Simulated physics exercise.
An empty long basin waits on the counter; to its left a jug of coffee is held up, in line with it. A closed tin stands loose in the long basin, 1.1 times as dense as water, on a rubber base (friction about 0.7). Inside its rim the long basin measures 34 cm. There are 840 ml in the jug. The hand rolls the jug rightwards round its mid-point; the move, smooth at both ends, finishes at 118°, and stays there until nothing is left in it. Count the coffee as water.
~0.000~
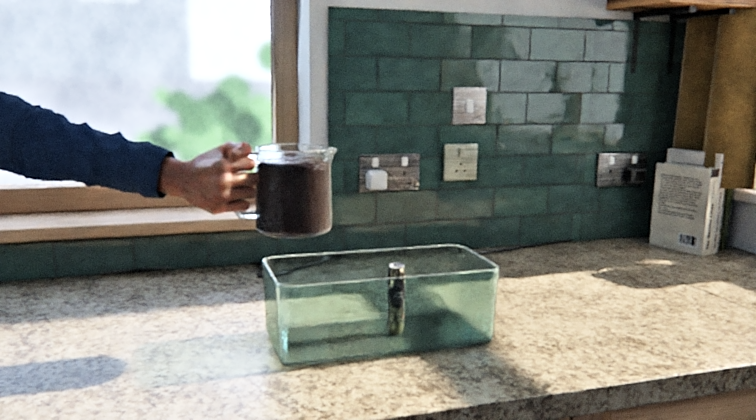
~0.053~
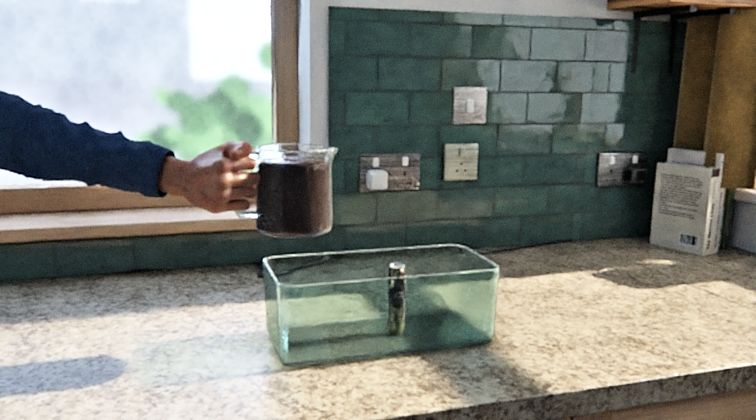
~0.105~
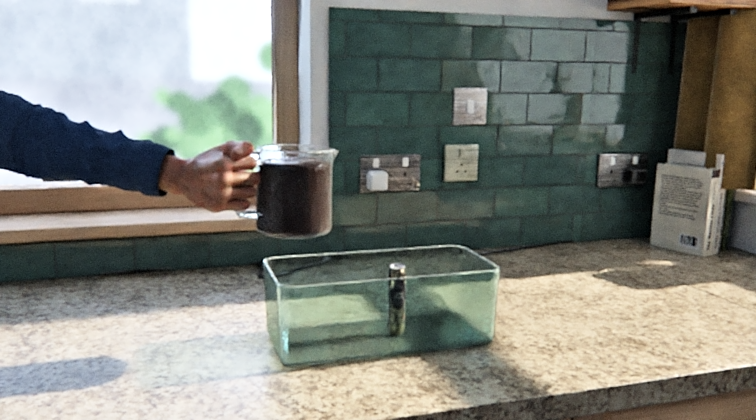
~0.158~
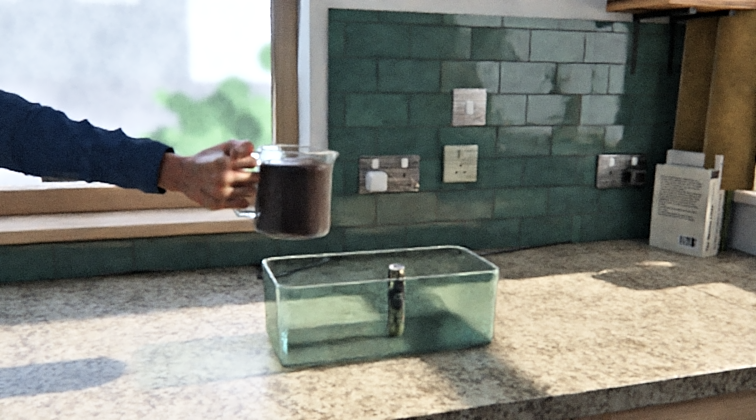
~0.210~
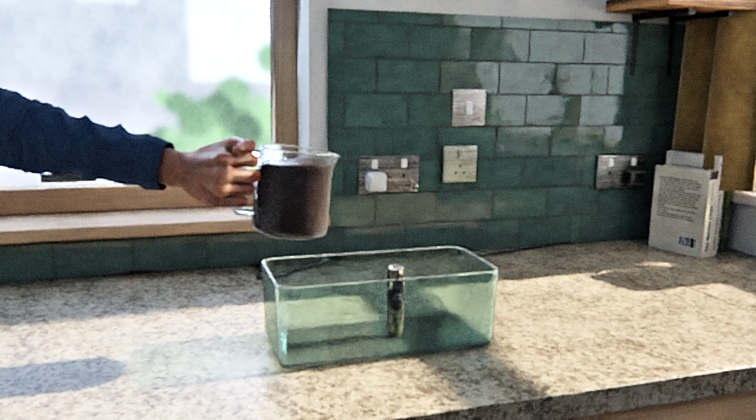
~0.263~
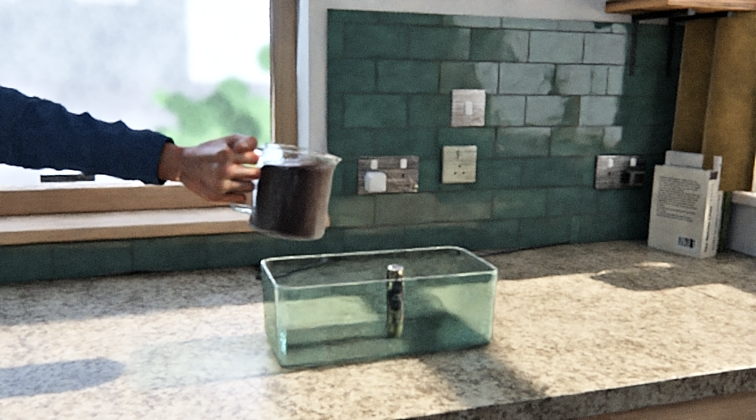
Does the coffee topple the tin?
The tin goes over.
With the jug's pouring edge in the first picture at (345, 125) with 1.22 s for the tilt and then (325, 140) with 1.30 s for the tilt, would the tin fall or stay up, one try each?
First it falls; then it goes over.
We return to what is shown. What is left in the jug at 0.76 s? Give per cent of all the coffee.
Some 82 per cent.
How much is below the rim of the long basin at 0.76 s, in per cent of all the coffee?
Near 6 in a hundred.
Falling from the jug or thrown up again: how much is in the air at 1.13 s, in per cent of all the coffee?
Near 14 in a hundred.
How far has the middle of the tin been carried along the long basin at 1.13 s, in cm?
About 8 cm.
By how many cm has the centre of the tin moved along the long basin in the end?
Some 8.0 cm.
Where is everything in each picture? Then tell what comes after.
In the first picture, it leans 0°; its right rim is at (336, 148); the coffee meets the walls at (258, 161) and (328, 159); the long basin's rim runs from (270, 273) to (480, 257); the tin's top is at (396, 268).
In the second picture, it leans 0°; its right rim is at (337, 148); the coffee meets the walls at (258, 160) and (328, 159).
In the third picture, it leans 2°; its right rim is at (338, 150); the coffee meets the walls at (259, 161) and (329, 160).
In the fourth picture, it leans 4°; its right rim is at (339, 152); the coffee meets the walls at (259, 163) and (329, 162).
In the fifth picture, it leans 6°; its right rim is at (340, 155); the coffee meets the walls at (260, 163) and (330, 162).
In the sixth picture, it leans 10°; its right rim is at (341, 158); the coffee meets the walls at (261, 165) and (332, 163).
By 0.76 s the tilt is 65° and 81 per cent is still to pour; the tin stands where it began.
By 1.13 s the tilt is 106° and 23 per cent is still to pour; the tin lies on its side.
By 1.51 s the tilt is 118° and 0 per cent is still to pour; the tin lies on its side.
By 1.93 s the tilt is 118° and 0 per cent is still to pour; the tin lies on its side.
At rest the tin lies on its side.
